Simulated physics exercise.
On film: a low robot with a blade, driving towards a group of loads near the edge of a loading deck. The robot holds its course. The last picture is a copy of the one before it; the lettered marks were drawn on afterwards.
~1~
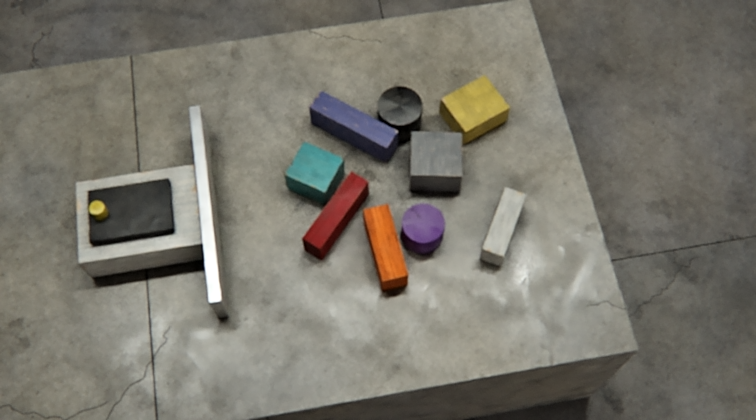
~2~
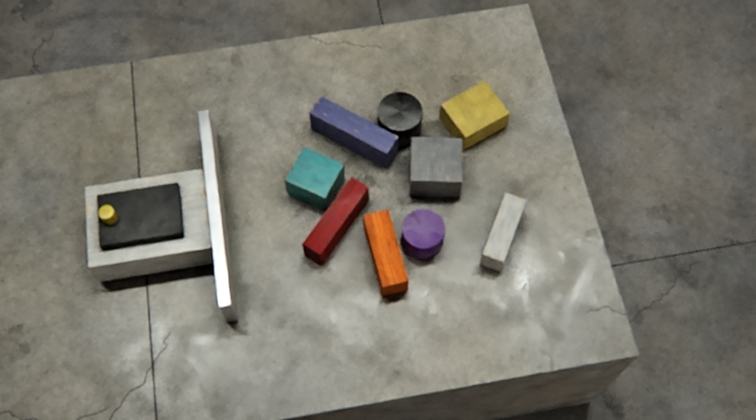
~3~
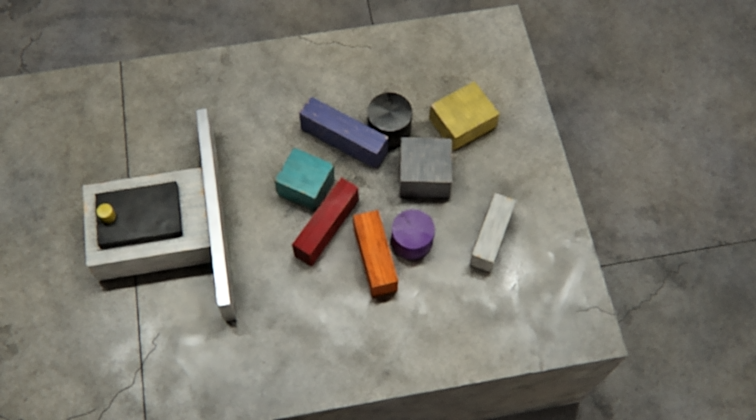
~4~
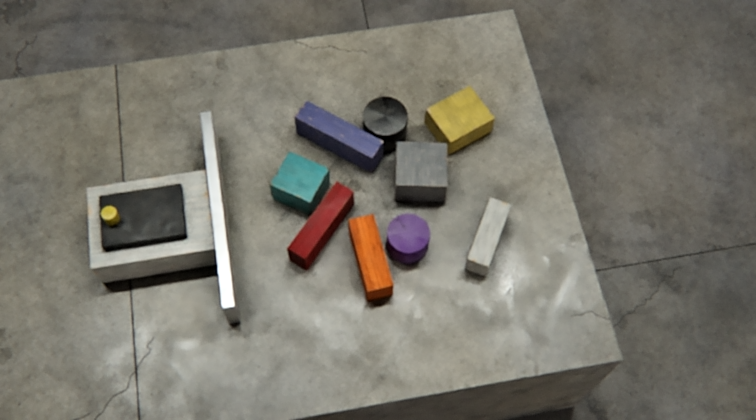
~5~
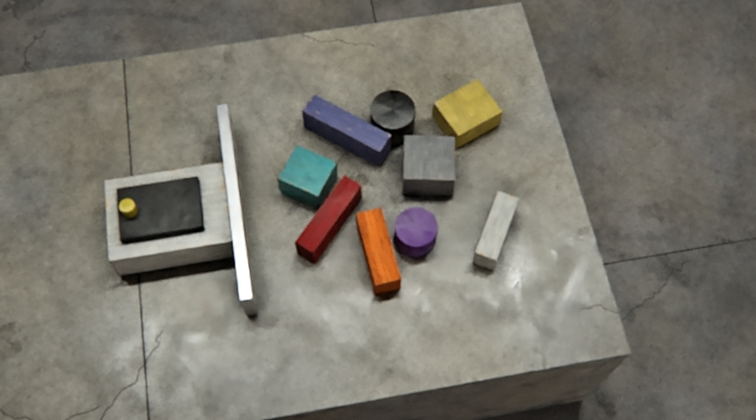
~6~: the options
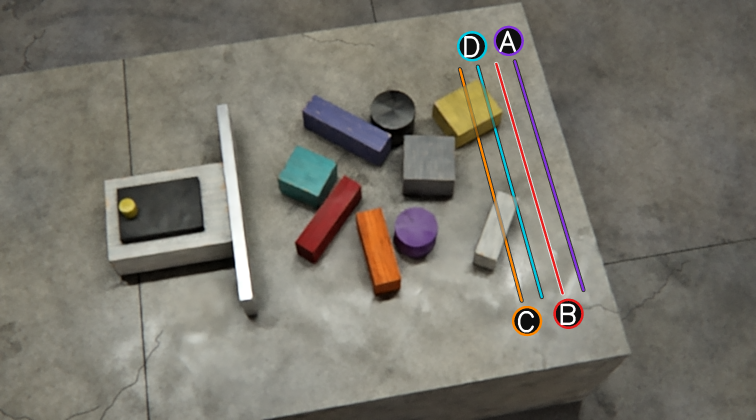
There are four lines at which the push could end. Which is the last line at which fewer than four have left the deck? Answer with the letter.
Stop at B.
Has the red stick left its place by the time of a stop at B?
Yes.
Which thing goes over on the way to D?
The grey crate goes over.
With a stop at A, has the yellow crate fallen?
By then, yes.
On the copy, A at (547, 168); B at (527, 171); C at (489, 178); D at (508, 175).
On B. First, robot (276, 190); orange stick (394, 255); black canister (399, 115).
Then, robot (384, 173); grey crate (543, 150); white bar (544, 226).
Finally, robot (467, 160); yellow crate over the edge; grey crate over the edge; three fallen.
By contrast, A drops seven; C is within the limit but short; D is within the limit but short.
